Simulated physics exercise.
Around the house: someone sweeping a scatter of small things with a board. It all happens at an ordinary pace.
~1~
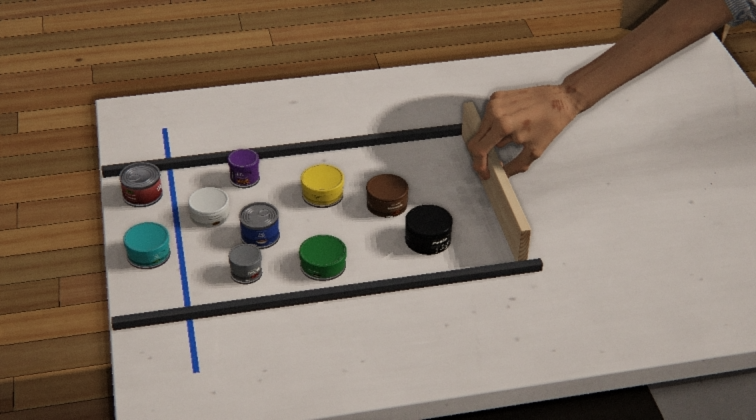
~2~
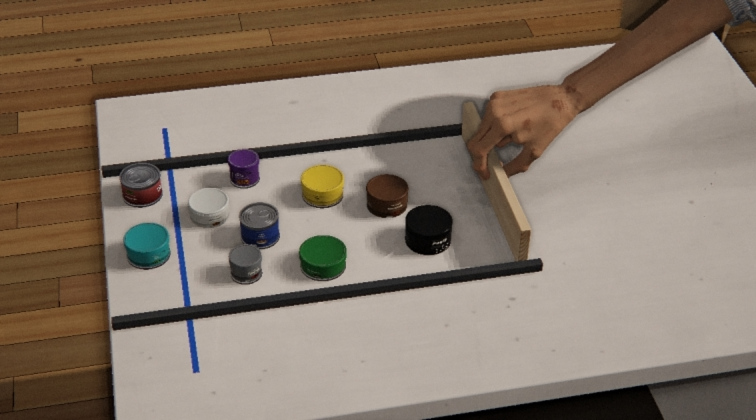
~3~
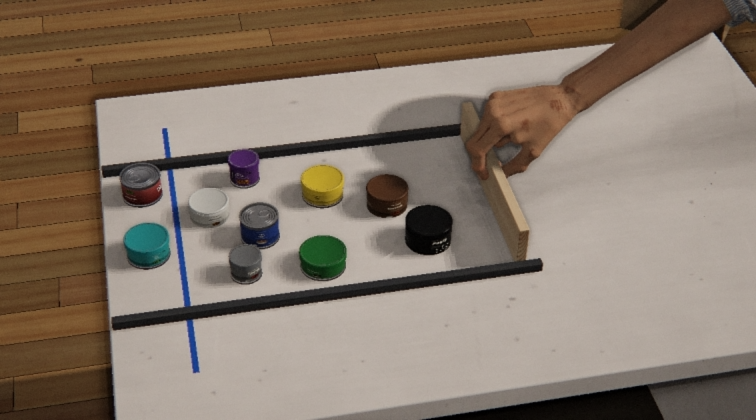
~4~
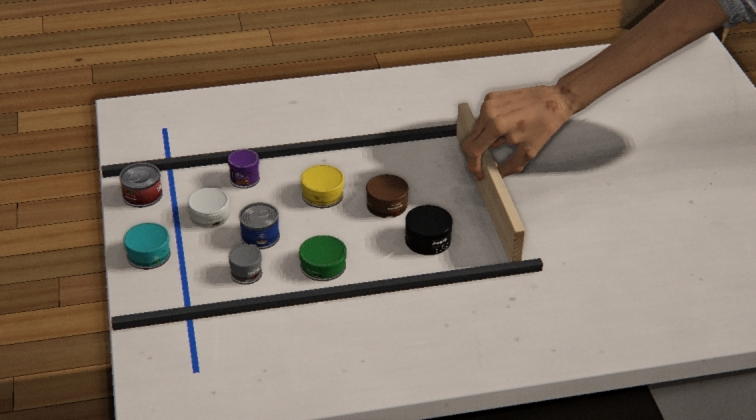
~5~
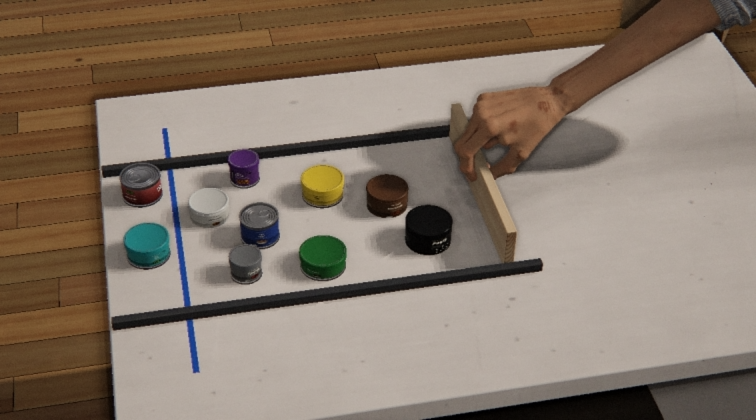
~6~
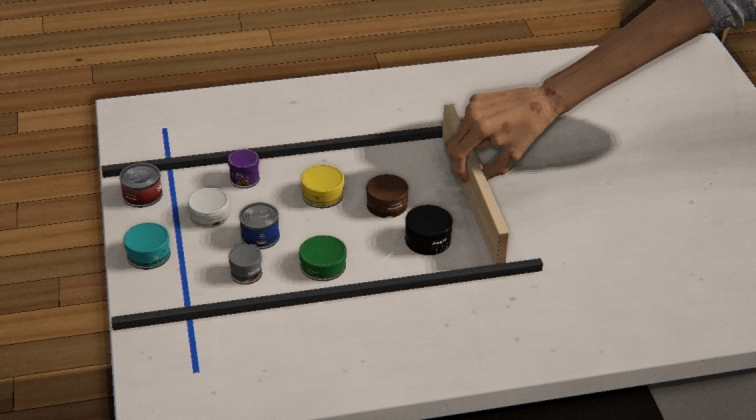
A hand slides a wooden board slightly left between two dark rails toward scattered small tubs.
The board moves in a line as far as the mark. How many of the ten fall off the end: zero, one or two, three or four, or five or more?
The number that fall off is one or two.
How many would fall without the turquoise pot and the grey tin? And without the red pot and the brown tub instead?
The counts: 0 and 0.
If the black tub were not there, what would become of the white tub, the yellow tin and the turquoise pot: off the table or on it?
The white tub stays on, the yellow tin holds on, the turquoise pot comes down.
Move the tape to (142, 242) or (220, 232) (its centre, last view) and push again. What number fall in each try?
The counts: 5 and 0.
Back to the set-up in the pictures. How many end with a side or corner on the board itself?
5 of them.
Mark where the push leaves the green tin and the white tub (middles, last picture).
Near (162, 293) and (119, 220).
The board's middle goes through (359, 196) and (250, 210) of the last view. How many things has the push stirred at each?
4 and 8.
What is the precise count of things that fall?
In all, 1 of them.
A little later, none off yet; turquoise pot at rest near (147, 246); red pot at rest near (141, 185); white tub at rest near (209, 208).
When it is over, the number that fall off is one or two; down, turquoise pot.
